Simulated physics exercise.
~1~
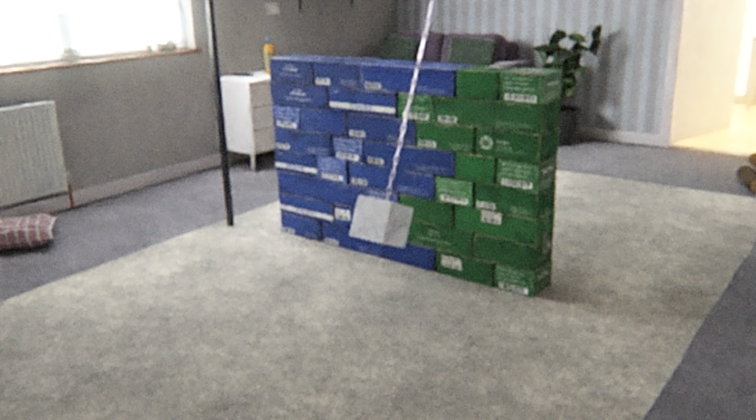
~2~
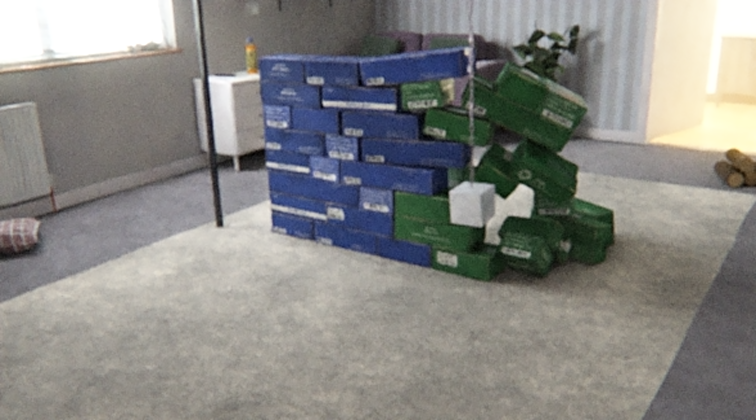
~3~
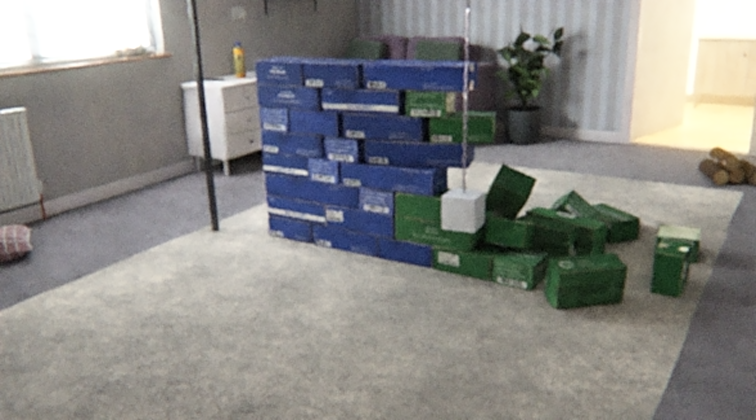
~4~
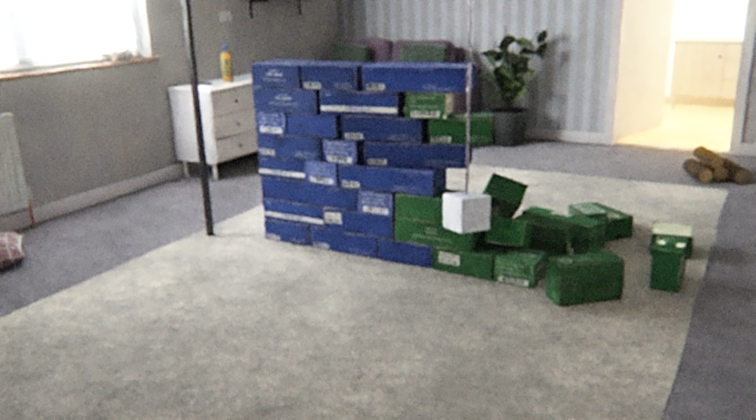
A wall of stacked boxes, blue on the left and green on the right, stands on a pale carpet in a grey room, seen from the front and slightly above as the view drifts sideways. A white block hangs on a line before it, with a dark pole to the left and a white cabinet and leafy plant behind. The block swings rightward into the green side, and the upper green boxes tilt and spill to the right. They tumble across the carpet and settle in a scattered heap. The blue part stays standing with a few green boxes, the block hanging beside it.
